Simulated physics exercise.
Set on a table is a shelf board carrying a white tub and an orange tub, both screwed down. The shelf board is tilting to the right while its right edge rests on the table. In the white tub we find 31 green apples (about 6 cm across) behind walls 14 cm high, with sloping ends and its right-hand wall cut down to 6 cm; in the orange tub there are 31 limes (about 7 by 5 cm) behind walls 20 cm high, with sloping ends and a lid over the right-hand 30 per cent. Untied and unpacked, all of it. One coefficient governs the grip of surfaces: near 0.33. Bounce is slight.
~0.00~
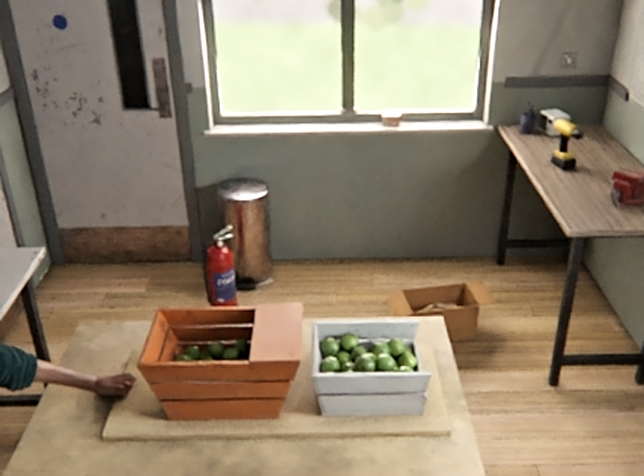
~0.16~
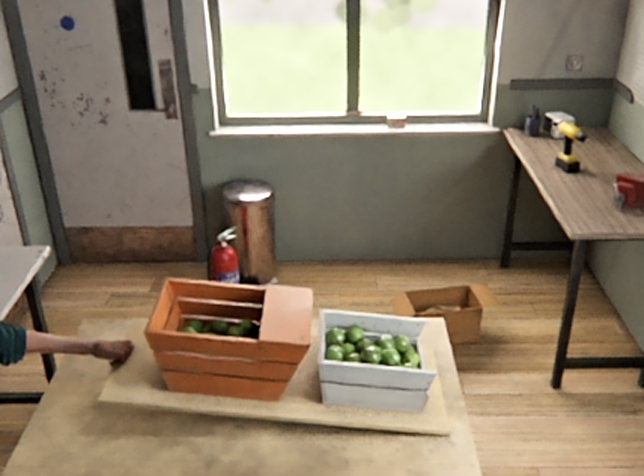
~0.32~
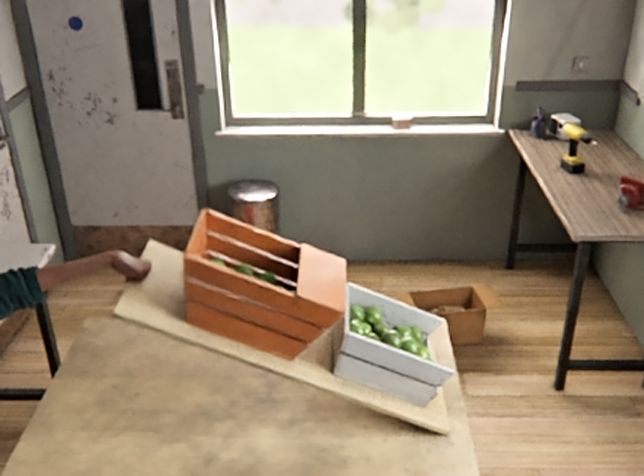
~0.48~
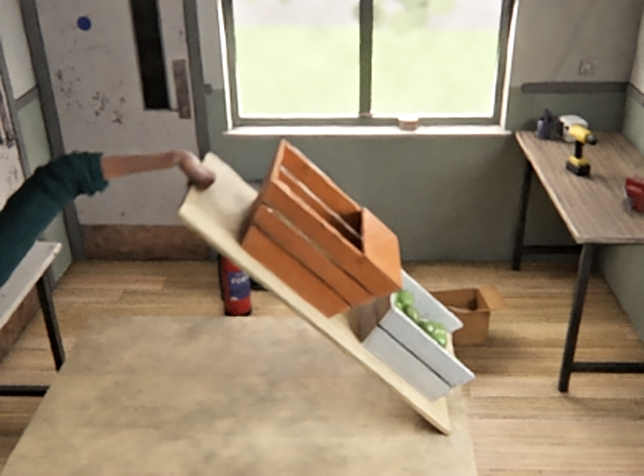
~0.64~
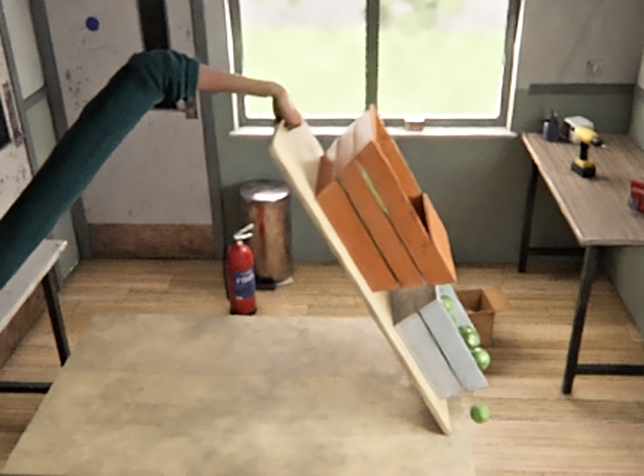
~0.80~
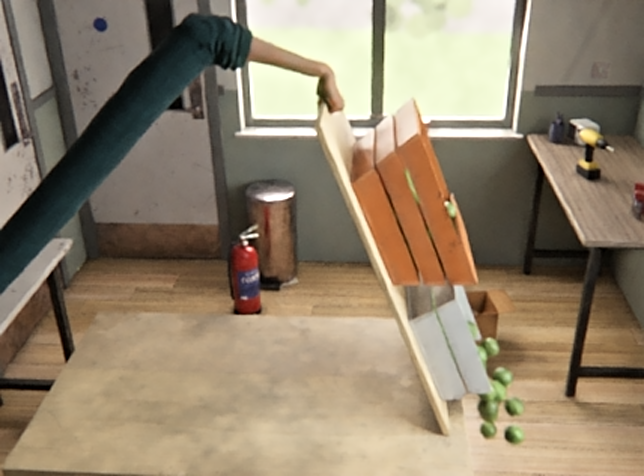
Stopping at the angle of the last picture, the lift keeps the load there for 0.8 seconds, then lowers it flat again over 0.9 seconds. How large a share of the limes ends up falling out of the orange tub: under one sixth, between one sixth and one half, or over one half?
Under one sixth.
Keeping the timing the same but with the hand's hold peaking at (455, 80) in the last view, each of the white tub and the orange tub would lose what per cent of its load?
In that setup the white tub sheds 100 per cent of its load, while the orange tub sheds 40 per cent.
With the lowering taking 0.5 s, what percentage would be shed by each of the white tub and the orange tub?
Then white tub 50, orange tub 0 per cent.
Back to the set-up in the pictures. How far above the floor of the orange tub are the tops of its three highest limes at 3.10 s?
About 17 cm.
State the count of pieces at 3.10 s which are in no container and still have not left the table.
Roughly 0 of them.
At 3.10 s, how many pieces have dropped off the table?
Roughly 16.
After 1.17 s, tilt 69°; 16 of 31 out of the white tub and 0 of 31 out of the orange tub.
After 1.63 s, tilt 69°; 16 of 31 out of the white tub and 0 of 31 out of the orange tub.
After 2.27 s, tilt 11°; 16 of 31 out of the white tub and 1 of 31 out of the orange tub.
When it is over (at 3.10 s), 16 of 31 out of the white tub and 1 of 31 out of the orange tub. Asked share, 1 of 31, 3 per cent.
